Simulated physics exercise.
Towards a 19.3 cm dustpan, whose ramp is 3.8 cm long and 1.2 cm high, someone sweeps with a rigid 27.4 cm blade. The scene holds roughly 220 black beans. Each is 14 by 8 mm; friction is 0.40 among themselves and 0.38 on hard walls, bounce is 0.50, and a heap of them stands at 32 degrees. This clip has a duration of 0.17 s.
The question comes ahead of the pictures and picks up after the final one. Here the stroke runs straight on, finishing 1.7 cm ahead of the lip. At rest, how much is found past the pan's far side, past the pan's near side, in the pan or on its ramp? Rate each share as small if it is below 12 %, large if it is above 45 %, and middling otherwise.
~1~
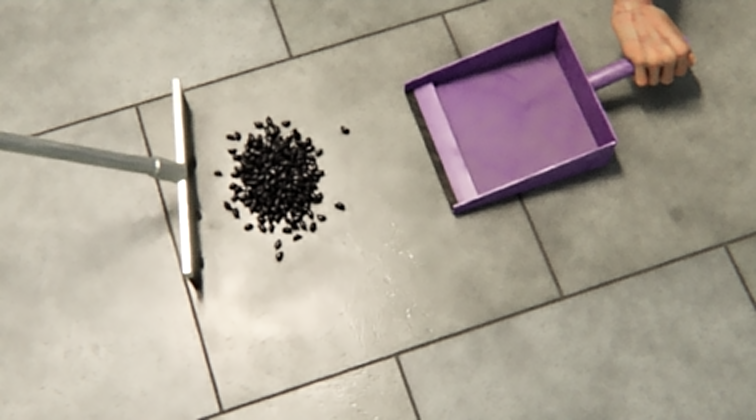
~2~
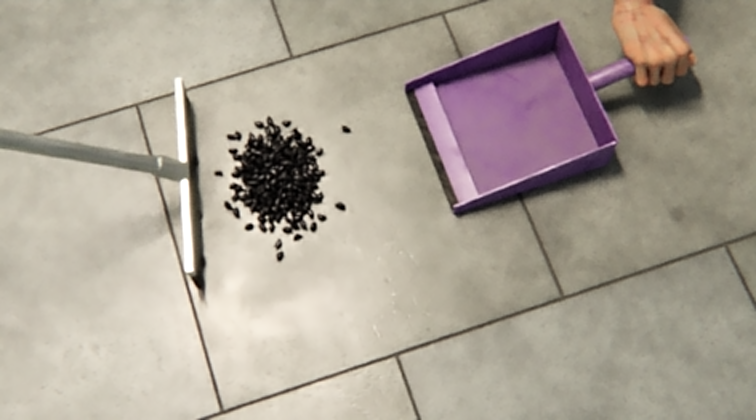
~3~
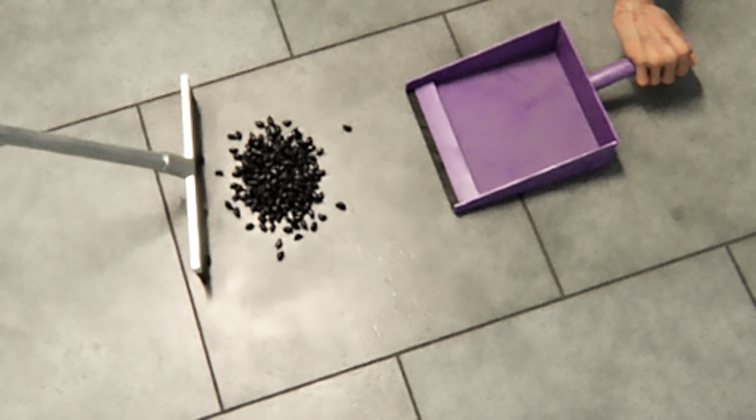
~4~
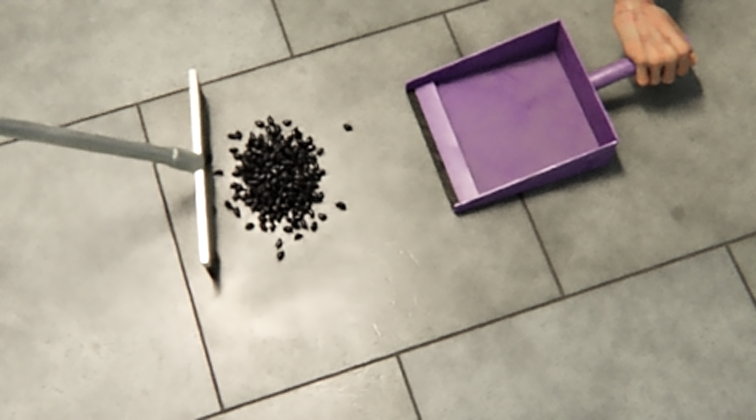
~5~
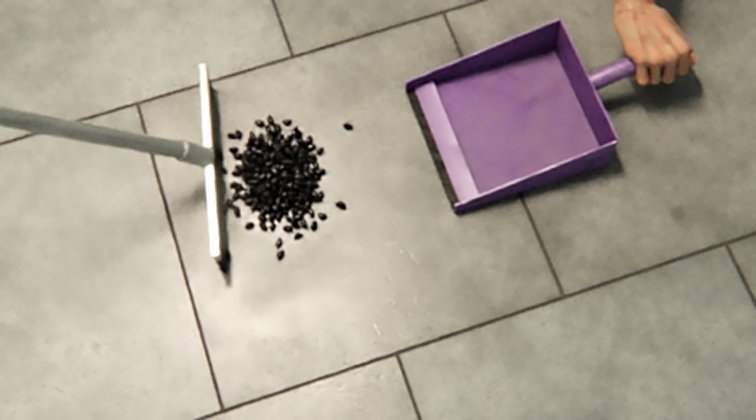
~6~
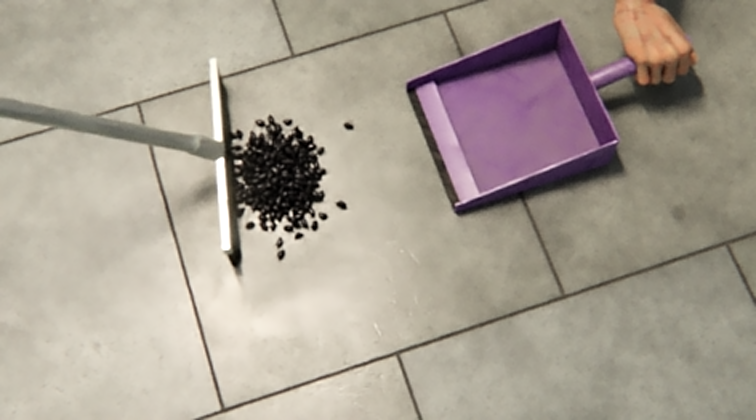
Far side: Middling, near side: Small, pan: Small.
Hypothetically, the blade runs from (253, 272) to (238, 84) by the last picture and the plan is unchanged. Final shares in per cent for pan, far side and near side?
Pan 30 % / far 5 % / near 15 %.
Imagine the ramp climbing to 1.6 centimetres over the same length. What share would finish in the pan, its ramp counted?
I'd guess close to 5 per cent.
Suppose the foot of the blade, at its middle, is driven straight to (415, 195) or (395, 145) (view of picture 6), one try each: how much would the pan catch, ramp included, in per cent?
Close to 25 and 25 in a hundred, in that order.
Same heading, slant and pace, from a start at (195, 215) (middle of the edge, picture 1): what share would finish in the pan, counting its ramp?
10 per cent, roughly.
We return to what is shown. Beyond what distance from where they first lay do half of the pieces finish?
That distance is close to 18 cm.
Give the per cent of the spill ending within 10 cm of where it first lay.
The figure is some 10 percent.
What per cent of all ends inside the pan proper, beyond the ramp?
Close to 0 per cent.
Then, 0.27 s after the last picture, middle of the blade 16 cm from the lip; 0 % over the lip, far side 10 %, near side 0 %.
Then, 0.44 s after the last picture, middle of the blade 9 cm from the lip; 0 % over the lip, far side 15 %, near side 0 %.
Then, 0.74 s after the last picture, middle of the blade 4 cm from the lip; 5 % over the lip, far side 20 %, near side 5 %.
In the end, far side 20 %, near side 5 %, pan 5 %, in front of the lip or behind the blade 75 %.
